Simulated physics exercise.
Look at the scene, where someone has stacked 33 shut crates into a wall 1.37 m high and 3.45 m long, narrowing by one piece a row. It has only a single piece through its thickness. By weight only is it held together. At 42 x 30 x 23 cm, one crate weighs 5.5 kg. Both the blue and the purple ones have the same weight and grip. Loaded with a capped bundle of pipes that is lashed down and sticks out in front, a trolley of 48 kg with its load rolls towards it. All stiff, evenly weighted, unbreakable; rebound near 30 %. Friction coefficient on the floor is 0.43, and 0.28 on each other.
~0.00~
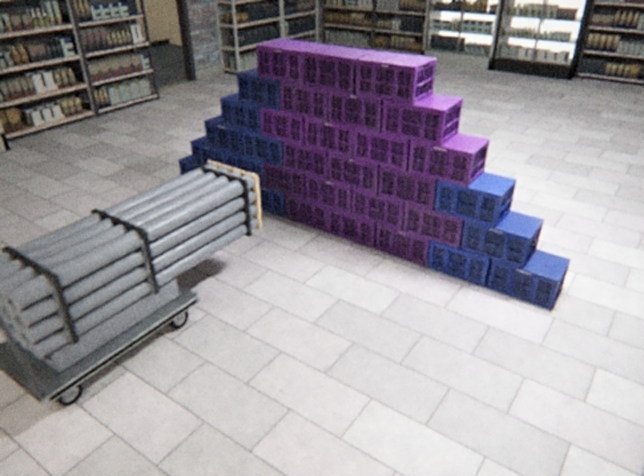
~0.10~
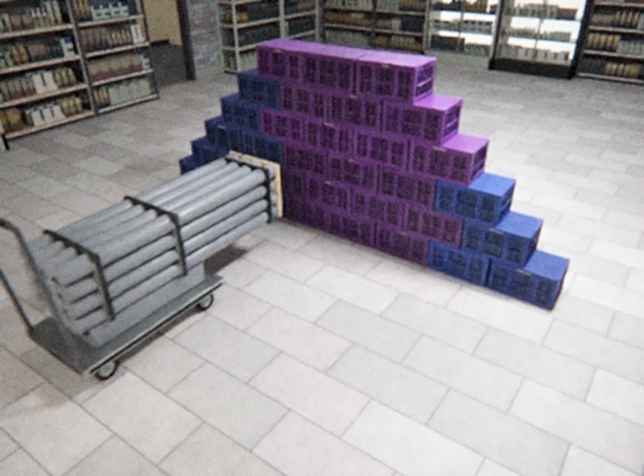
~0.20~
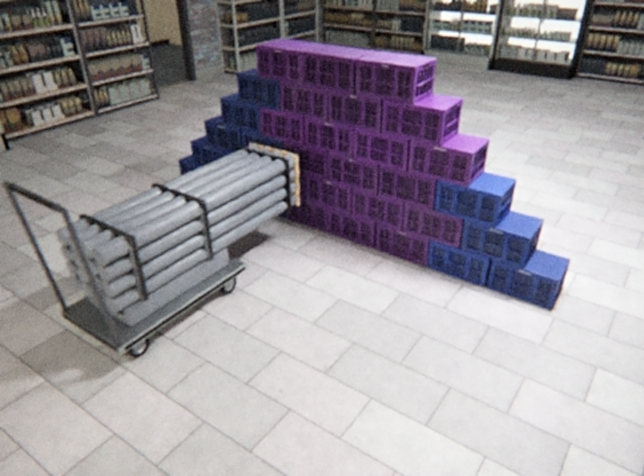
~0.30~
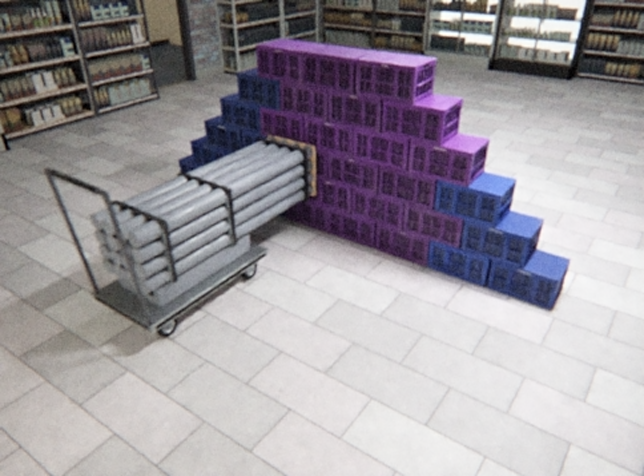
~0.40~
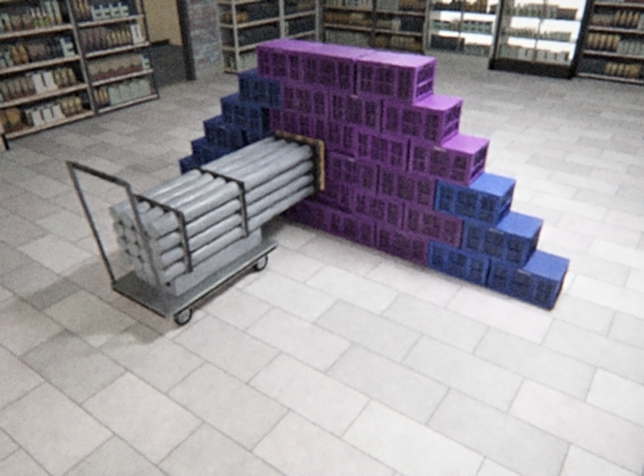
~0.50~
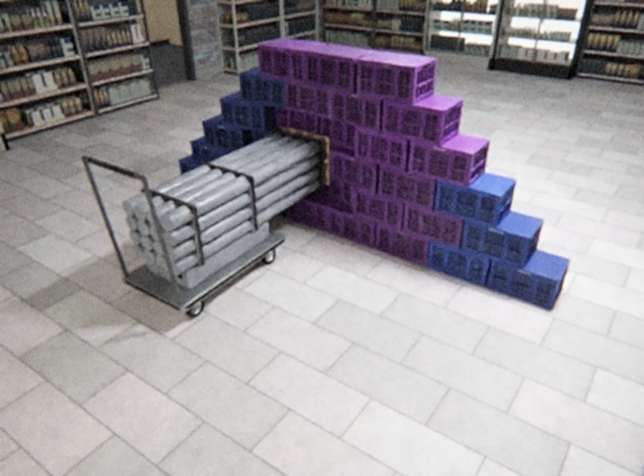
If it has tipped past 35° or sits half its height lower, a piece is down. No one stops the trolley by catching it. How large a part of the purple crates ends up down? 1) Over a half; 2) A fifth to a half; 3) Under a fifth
The answer is 1.
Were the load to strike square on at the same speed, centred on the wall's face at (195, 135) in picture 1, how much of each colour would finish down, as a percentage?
Result - blue: 20 %; purple: 0 %.
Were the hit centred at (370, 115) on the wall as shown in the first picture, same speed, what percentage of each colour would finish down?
That hit would leave blue at 0 and purple at 40 per cent down.
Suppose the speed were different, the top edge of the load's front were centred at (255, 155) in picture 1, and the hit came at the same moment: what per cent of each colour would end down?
Then blue 0, purple 0 per cent.
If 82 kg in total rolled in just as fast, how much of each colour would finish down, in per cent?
The split would be blue 20, then purple 60 per cent.
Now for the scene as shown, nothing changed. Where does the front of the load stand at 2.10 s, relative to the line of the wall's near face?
At that instant, about 35 cm beyond.
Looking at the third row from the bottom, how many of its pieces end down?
That row ends with 3 down.
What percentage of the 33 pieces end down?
That comes to around 50 percent.
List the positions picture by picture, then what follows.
In the first frame (we follow the side turned to the camera), load (253, 195) 67 cm short of the wall; top purple crate (279, 65); top blue crate (258, 92); no piece has moved.
The second frame shows load (274, 184) 45 cm short of the wall; top purple crate (279, 65).
The third frame shows load (293, 173) 24 cm short of the wall; top purple crate (279, 65).
The fourth frame shows load (311, 164) 32 mm short of the wall; top purple crate (279, 65).
The fifth frame shows load (320, 159) 9 cm into the wall's line; top purple crate (279, 65); 6 stirred so far.
The sixth frame shows load (325, 154) 18 cm into the wall's line; top purple crate (281, 64) displaced 27 mm; top blue crate (262, 91) displaced 40 mm; 13 stirred so far.
Around 1.52 s, load 34 cm past the wall's line, stopped; 2 of the 20 purple crates down (3 of 33 in all colours); top purple crate tipped 20°, 10 cm lower; top blue crate tipped 23°, 12 cm lower.
Around 2.10 s, load 34 cm past the wall's line, stopped; 13 of the 20 purple crates down (16 of 33 in all colours); top purple crate tipped 66°, 98 cm lower; top blue crate on its side.
Finally (3.9 s), load 34 cm past the wall's line, stopped; 13 of the 20 purple crates down (16 of 33 in all colours); top purple crate 1.14 m lower; top blue crate upside down. That is 65 per cent. Seen by the last camera, middles, top purple crate near (465, 106), top blue crate near (377, 135).
